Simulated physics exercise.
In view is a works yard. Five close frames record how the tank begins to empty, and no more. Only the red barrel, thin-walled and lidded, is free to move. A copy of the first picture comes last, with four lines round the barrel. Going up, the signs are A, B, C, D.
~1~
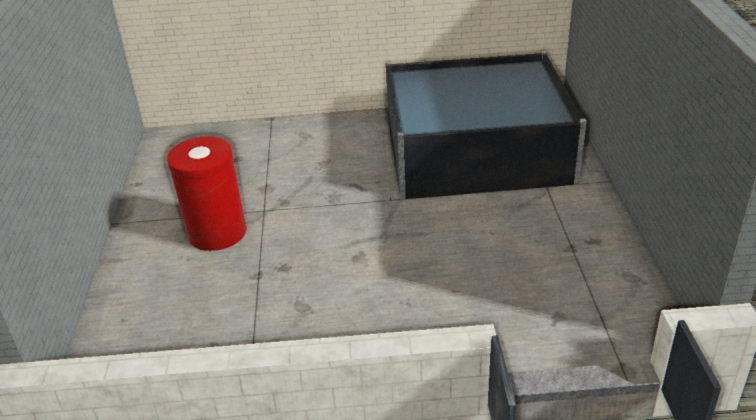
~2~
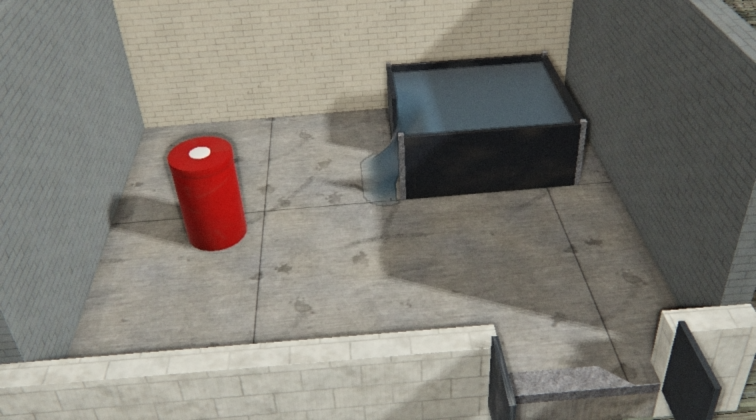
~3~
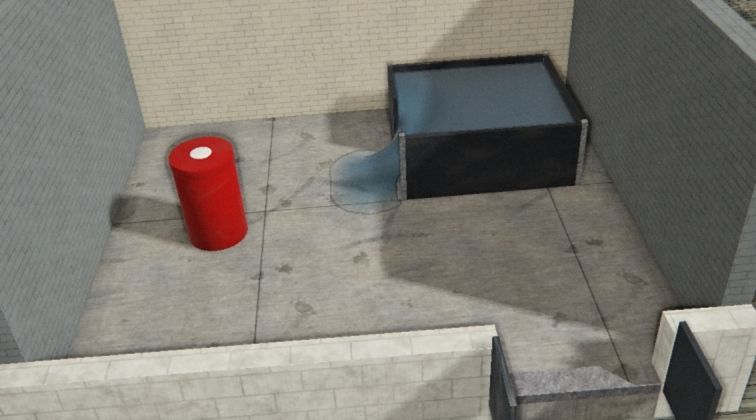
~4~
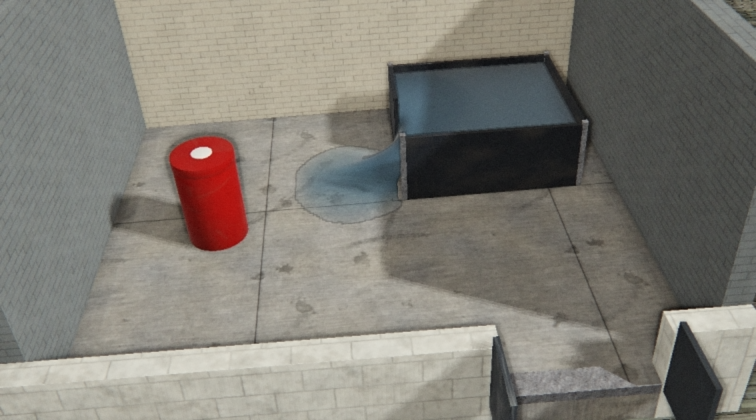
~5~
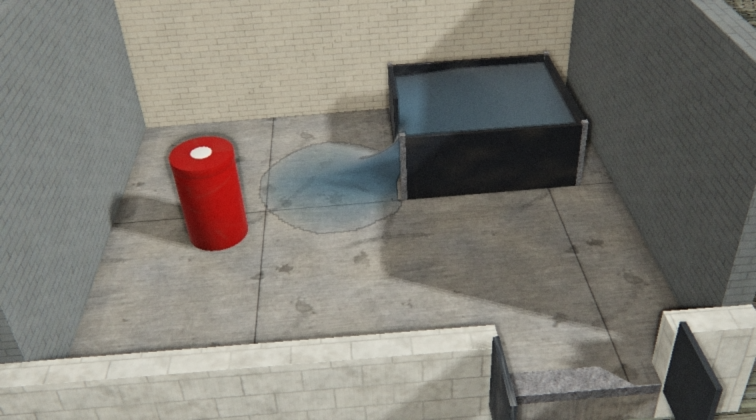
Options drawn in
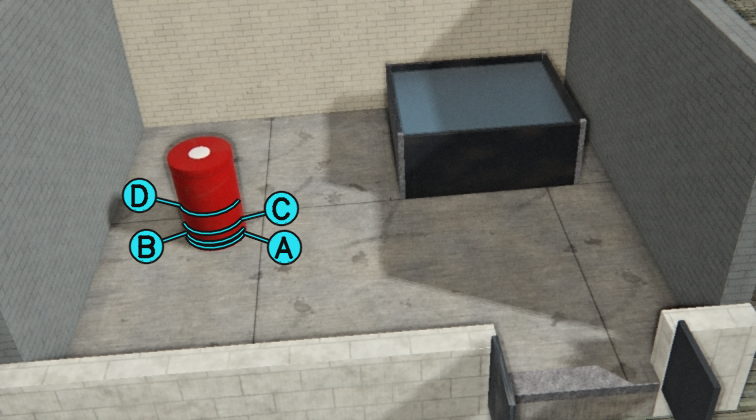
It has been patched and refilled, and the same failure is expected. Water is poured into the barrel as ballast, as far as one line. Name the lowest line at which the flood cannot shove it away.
D is the one.
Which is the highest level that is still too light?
Level C.
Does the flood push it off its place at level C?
Yes, it does.
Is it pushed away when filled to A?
Yes.
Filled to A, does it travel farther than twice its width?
Yes.
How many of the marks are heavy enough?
One of the four.
On the marked copy, A at (213, 247); B at (212, 242); C at (210, 233); D at (206, 215); from the bottom up A, B, C, D.
For level A, it is pushed about 6 times its own width away.
For level B, it is pushed about 4 times its own width away.
For level C, it is pushed about its own width away.
For level D, it does not move.
